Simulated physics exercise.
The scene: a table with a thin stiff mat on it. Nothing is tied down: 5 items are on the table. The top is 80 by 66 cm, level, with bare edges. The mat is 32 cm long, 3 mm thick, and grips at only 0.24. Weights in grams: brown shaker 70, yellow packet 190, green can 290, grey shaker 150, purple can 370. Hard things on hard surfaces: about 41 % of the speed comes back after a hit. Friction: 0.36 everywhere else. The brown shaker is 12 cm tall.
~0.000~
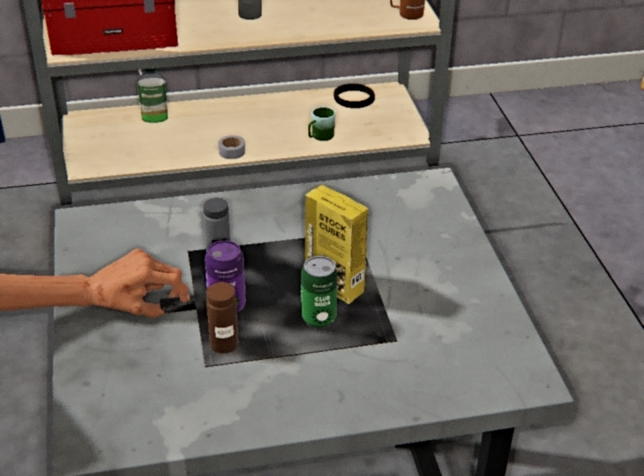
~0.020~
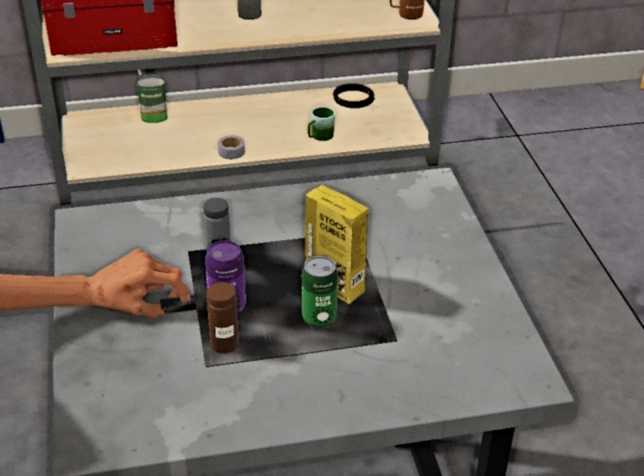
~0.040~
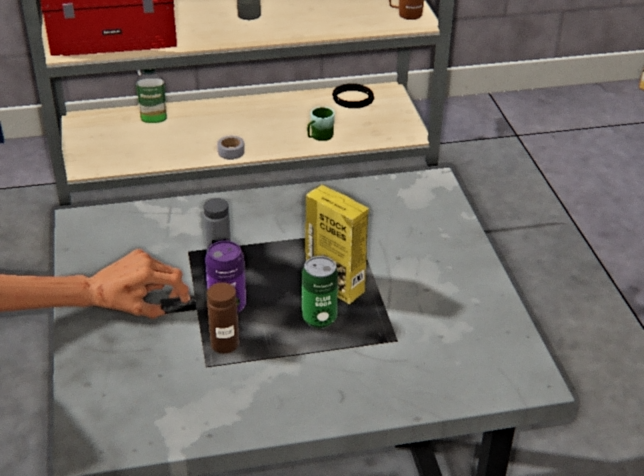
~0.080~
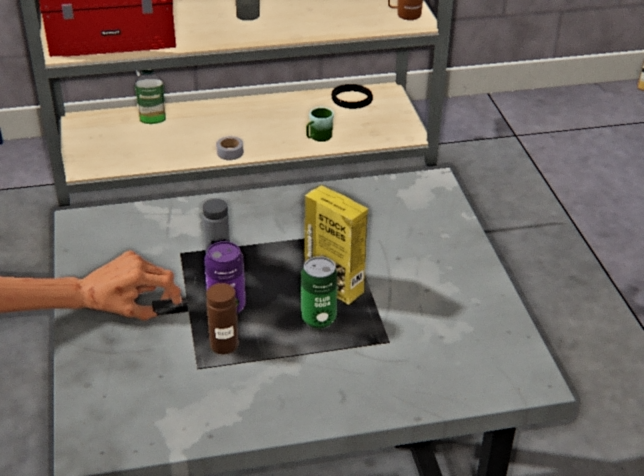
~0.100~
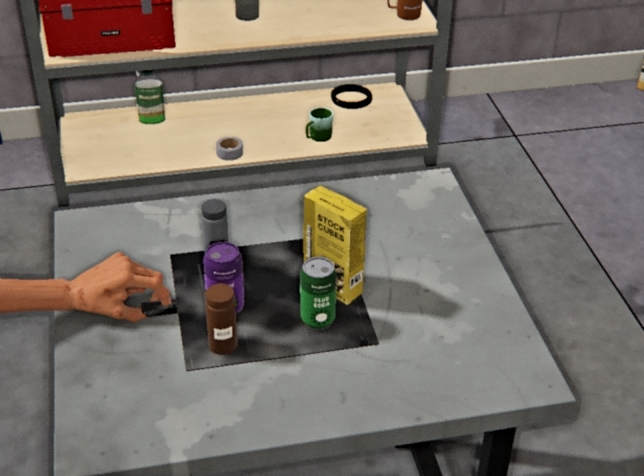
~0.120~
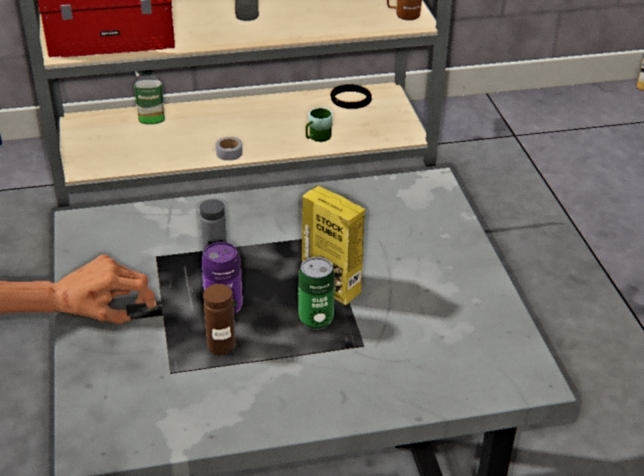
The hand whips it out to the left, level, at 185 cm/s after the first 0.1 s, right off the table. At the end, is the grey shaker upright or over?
The grey shaker falls over.
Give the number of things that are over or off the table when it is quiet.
That comes to 2.
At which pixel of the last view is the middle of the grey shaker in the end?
At about (116, 283).
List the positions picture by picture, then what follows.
Mat out by 0 cm; grey shaker (217, 232); brown shaker (223, 318), in the first picture.
Mat out by 0 cm; green can (320, 294); purple can (226, 280), in the second picture.
Mat out by 0 cm; brown shaker (223, 318); yellow packet (336, 245), in the third picture.
Mat out by 1 cm; green can (319, 294); purple can (225, 281), in the fourth picture.
Mat out by 3 cm; brown shaker (222, 319); yellow packet (334, 245), in the fifth picture.
Mat out by 6 cm; grey shaker (214, 233); green can (316, 294), in the sixth picture.
By 0.22 s, mat out by 24 cm; grey shaker 4 cm from its spot near (196, 235); brown shaker 4 cm from its spot; purple can 4 cm from its spot.
By 0.42 s, mat out by 61 cm; grey shaker tilted 34° near (149, 244); brown shaker tilted 27°; purple can tilted 14°.
By 0.62 s, mat out by 84 cm; grey shaker on its side near (117, 269); brown shaker on its side; purple can tilted 11°.
When it is over (2.6 s), lying over on the table, brown shaker and grey shaker; not toppled but over 6 cm from the start, purple can; the other 2 within 6 cm of the start. End places, in pixels of the last picture, grey shaker near (116, 283).
